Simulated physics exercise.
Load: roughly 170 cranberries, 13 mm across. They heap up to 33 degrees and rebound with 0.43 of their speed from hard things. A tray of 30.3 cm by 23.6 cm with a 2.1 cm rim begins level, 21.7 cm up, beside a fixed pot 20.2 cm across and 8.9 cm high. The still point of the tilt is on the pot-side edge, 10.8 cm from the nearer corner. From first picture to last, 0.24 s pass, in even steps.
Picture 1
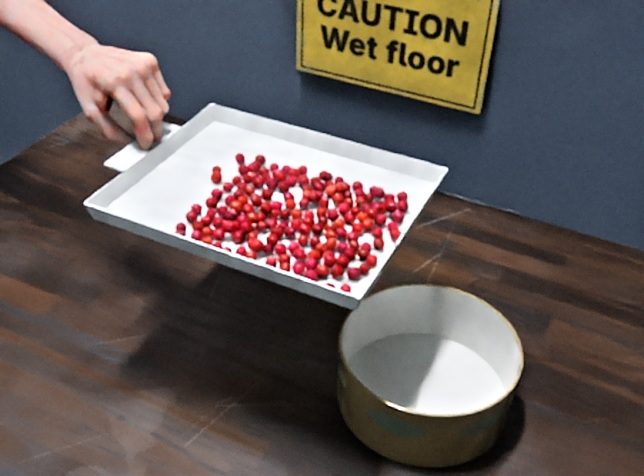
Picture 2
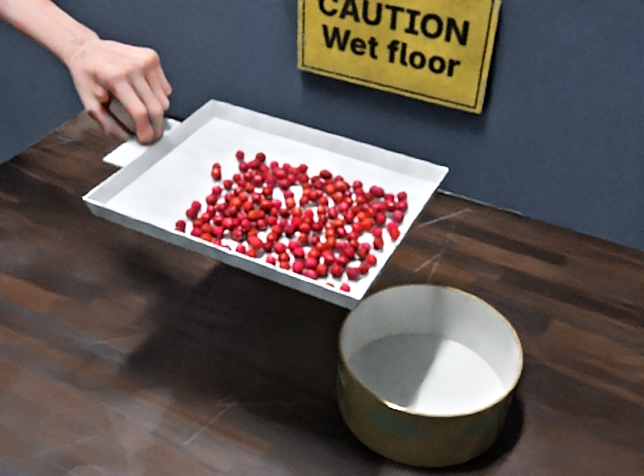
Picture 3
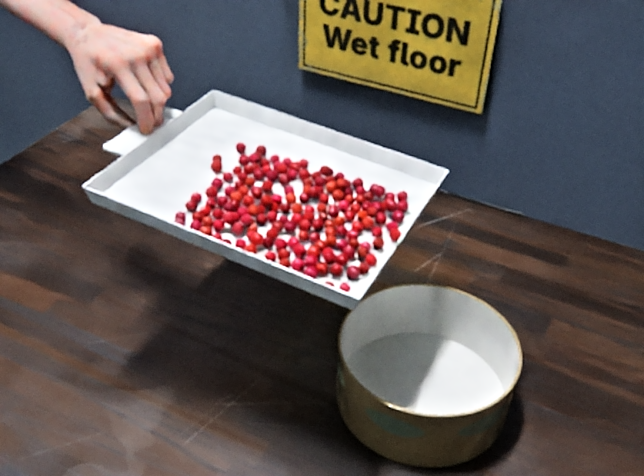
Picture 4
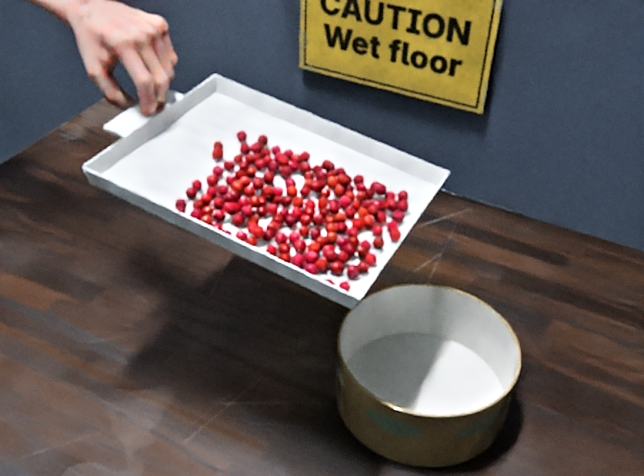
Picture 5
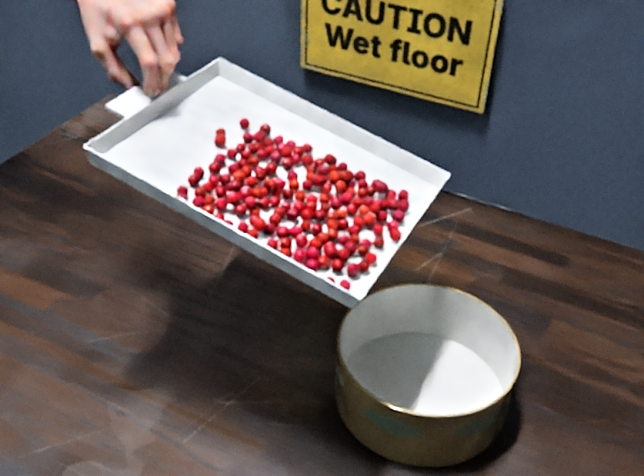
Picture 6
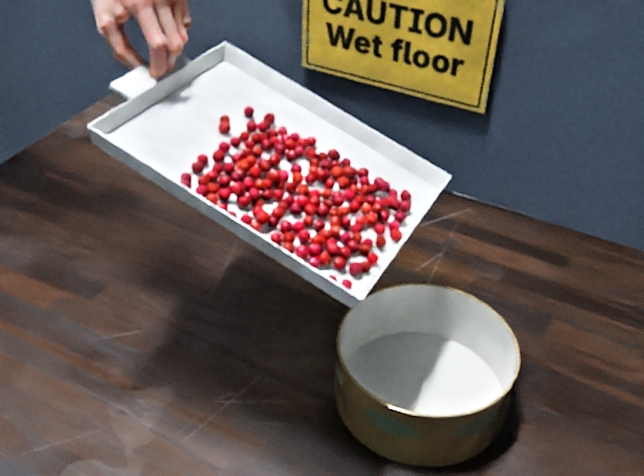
A white tray of small red berries starts out level, held by a hand at its left end, beside a round pot on a dark wooden table. The hand gradually raises that end, slightly at first and then more steeply, while the edge near the pot stays in place and the berries remain clustered on the tray.
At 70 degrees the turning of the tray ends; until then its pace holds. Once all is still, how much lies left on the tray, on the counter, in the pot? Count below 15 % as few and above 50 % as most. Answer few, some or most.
Tray: Most, counter: Few, pot: Few.
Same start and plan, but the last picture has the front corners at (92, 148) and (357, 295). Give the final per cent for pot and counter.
Pot 5, counter 0.
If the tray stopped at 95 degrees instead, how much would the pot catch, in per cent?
It would be near 75 per cent.
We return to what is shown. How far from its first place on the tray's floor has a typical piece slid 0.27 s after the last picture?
About 4 cm.
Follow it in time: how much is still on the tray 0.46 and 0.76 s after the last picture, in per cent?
In turn: 100, 95.
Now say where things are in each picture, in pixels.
The first picture shows tray tilt 0 degrees, front corners at (91, 202) and (357, 293); middle of the pieces at (297, 215); pot at (430, 344).
The second picture shows tray tilt 1 degrees, front corners at (91, 197) and (356, 293); middle of the pieces at (297, 213).
The third picture shows tray tilt 4 degrees, front corners at (90, 185) and (356, 293), lowest corner right back; middle of the pieces at (297, 209).
The fourth picture shows tray tilt 8 degrees, front corners at (90, 166) and (357, 293), lowest corner right back; middle of the pieces at (298, 203).
The fifth picture shows tray tilt 13 degrees, front corners at (92, 146) and (358, 293), lowest corner right back; middle of the pieces at (300, 196).
The sixth picture shows tray tilt 17 degrees, front corners at (96, 126) and (359, 293), lowest corner right back; middle of the pieces at (303, 191); pot at (428, 344).
Then, 0.27 s after the last picture, tilt 43 degrees; the tray holds 100 %, the pot 0 %.
Then, 0.46 s after the last picture, tilt 62 degrees; the tray holds 100 %, the pot 0 %.
Then, 0.76 s after the last picture, tilt 70 degrees; the tray holds 95 %, the pot 5 %.
In the end, tray 90 %, counter 5 %, pot 5 %.
